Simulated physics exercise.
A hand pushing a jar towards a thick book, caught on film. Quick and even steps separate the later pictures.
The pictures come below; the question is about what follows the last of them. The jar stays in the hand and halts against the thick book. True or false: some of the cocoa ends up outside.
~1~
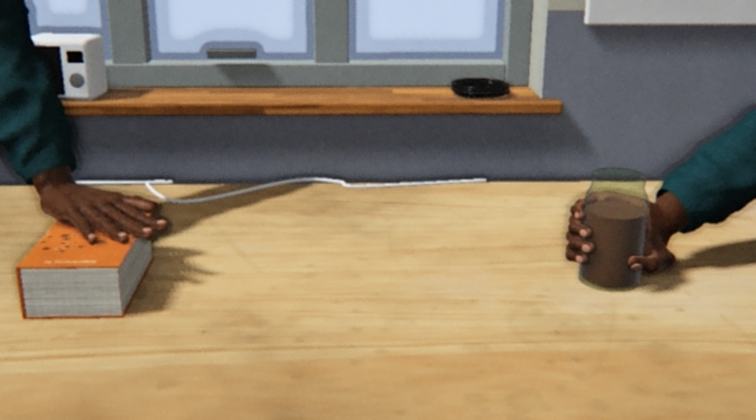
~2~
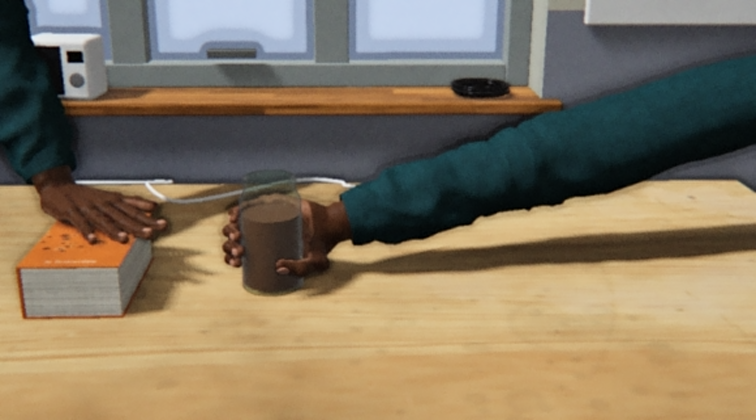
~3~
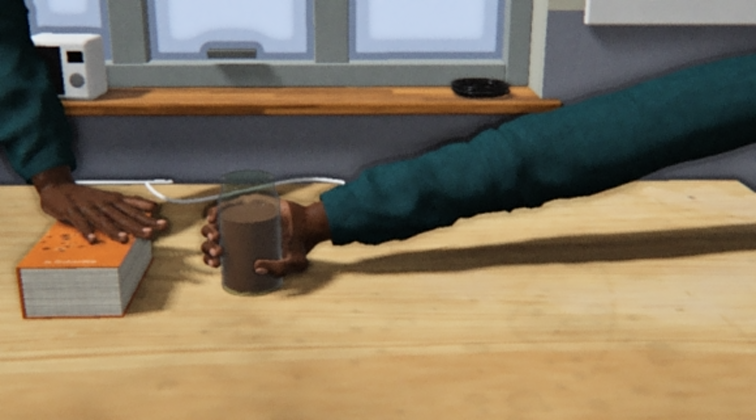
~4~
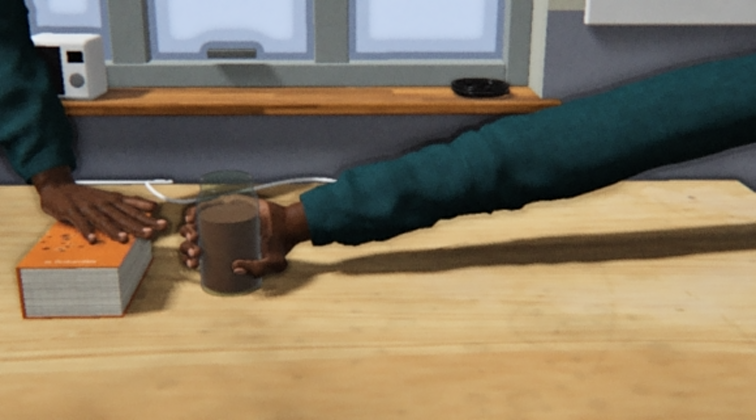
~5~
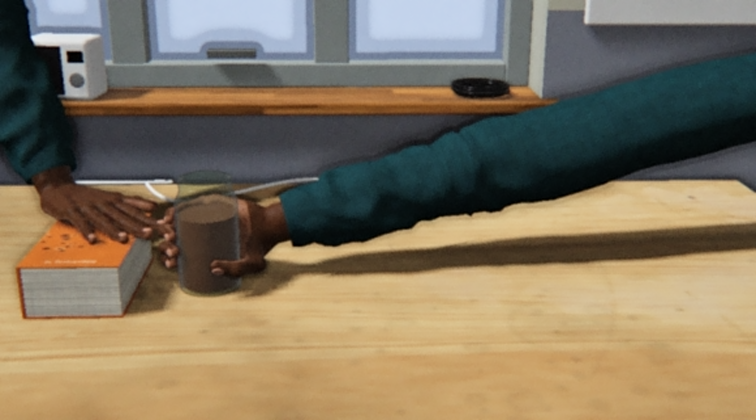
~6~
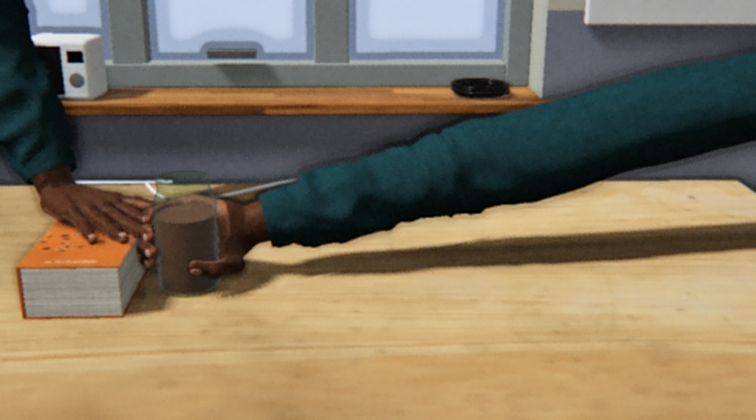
False.
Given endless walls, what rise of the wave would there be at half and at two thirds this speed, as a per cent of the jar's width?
Peak: About 15 %, then about 20 %.
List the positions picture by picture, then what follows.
In the first picture, at rest; jar (614, 226) about two thirds full; thick book (91, 263).
In the second picture, under way; jar about two thirds full, surface at (271, 214).
In the third picture, on by 20 px; jar (250, 230) about two thirds full.
In the fourth picture, on by 20 px; jar about two thirds full, surface at (228, 214).
In the fifth picture, on by 20 px; jar (208, 230) about two thirds full.
In the sixth picture, on by 20 px; jar about two thirds full, surface at (185, 215); thick book (91, 263).
Shortly, the jar meets the thick book.
Then, the cocoa surges up the wall; the wave climbs under half way to the rim.
At the finish, the jar stands at the thick book; none is lost.
